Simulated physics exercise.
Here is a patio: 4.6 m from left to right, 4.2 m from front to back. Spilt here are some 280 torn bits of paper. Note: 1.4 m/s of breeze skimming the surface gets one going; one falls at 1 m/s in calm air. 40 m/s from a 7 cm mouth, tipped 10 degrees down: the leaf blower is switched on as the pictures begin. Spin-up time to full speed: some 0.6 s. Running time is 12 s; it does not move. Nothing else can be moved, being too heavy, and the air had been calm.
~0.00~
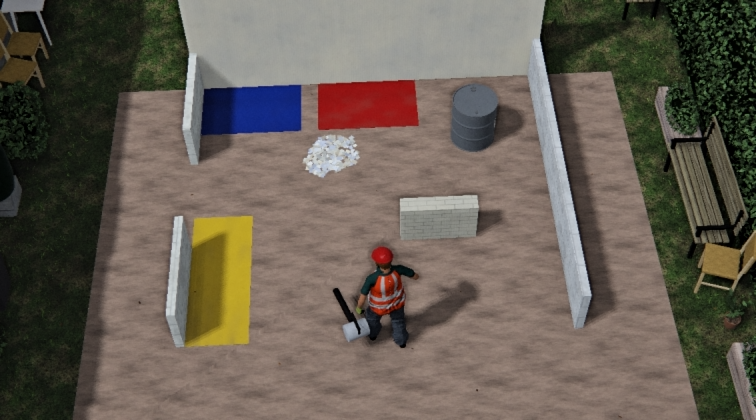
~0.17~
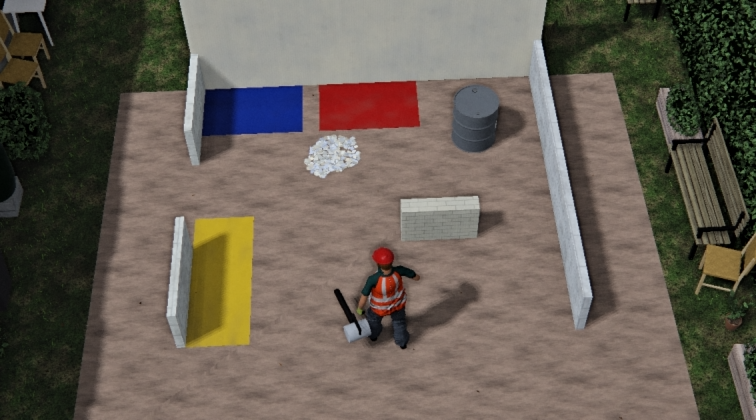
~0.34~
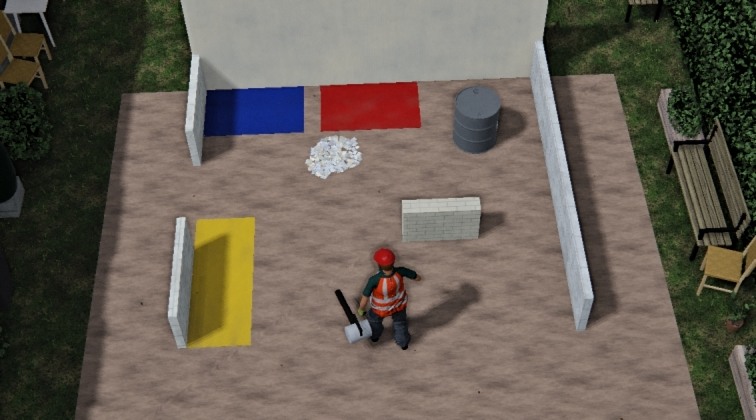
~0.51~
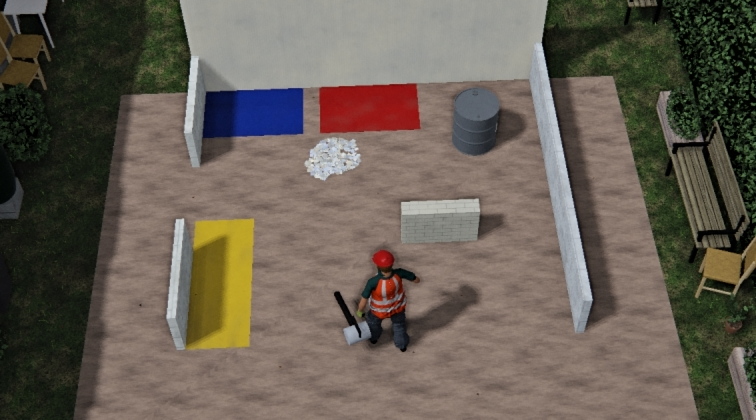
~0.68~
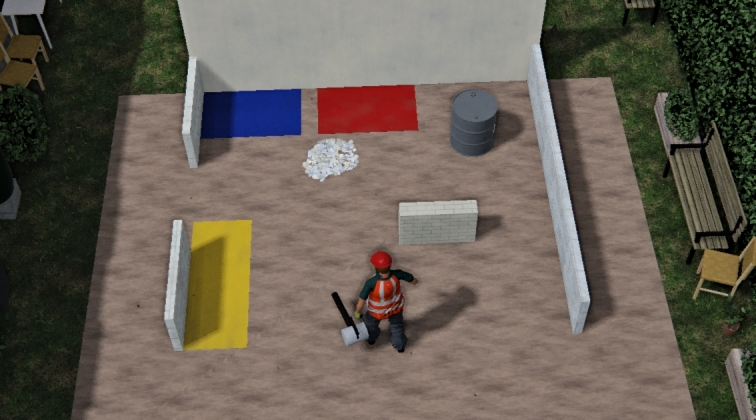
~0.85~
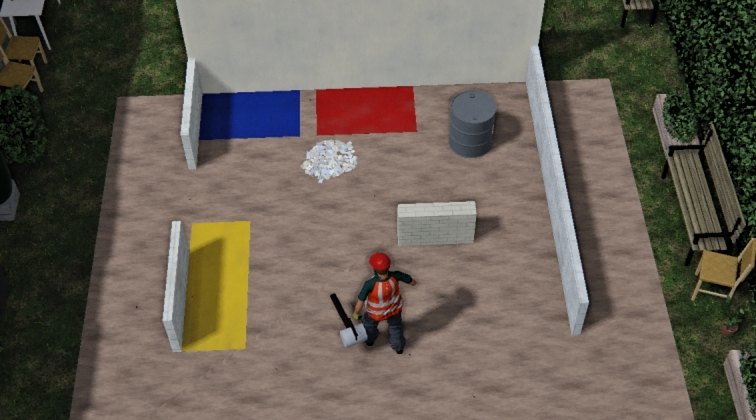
A worker in an orange vest stands near scattered white paper bits, which barely stir.
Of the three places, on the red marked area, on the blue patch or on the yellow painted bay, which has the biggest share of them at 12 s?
I would say the red one has the biggest share.
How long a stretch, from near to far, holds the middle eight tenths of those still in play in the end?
That comes to close to 0.4 m, I reckon.
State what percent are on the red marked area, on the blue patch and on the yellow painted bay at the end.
I'd put it at around 100 % for red, 0 % for blue and 0 % for yellow.
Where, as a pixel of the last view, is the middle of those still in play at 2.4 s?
About (338, 120).
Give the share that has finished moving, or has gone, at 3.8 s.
My guess would be around 10 %.
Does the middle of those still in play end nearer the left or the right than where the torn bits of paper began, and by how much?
It drifted rightward some 0.4 m.
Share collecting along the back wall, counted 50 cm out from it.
Estimate: Around 100 percent.
After 2.4 s the count stands so, 8 % are on the blue patch, 54 % on the red marked area and 0 % on the yellow painted bay; the middle of those still in play is near (338, 120).
After 3.8 s the count stands so, 5 % are on the blue patch, 84 % on the red marked area and 0 % on the yellow painted bay; the middle of those still in play is near (348, 96).
After 6.6 s the count stands so, 1 % are on the blue patch, 90 % on the red marked area and 0 % on the yellow painted bay; the middle of those still in play is near (353, 94).
After 12.0 s, at the end, 0 % are on the blue patch, 96 % on the red marked area and 0 % on the yellow painted bay; the middle of those still in play is near (358, 90).
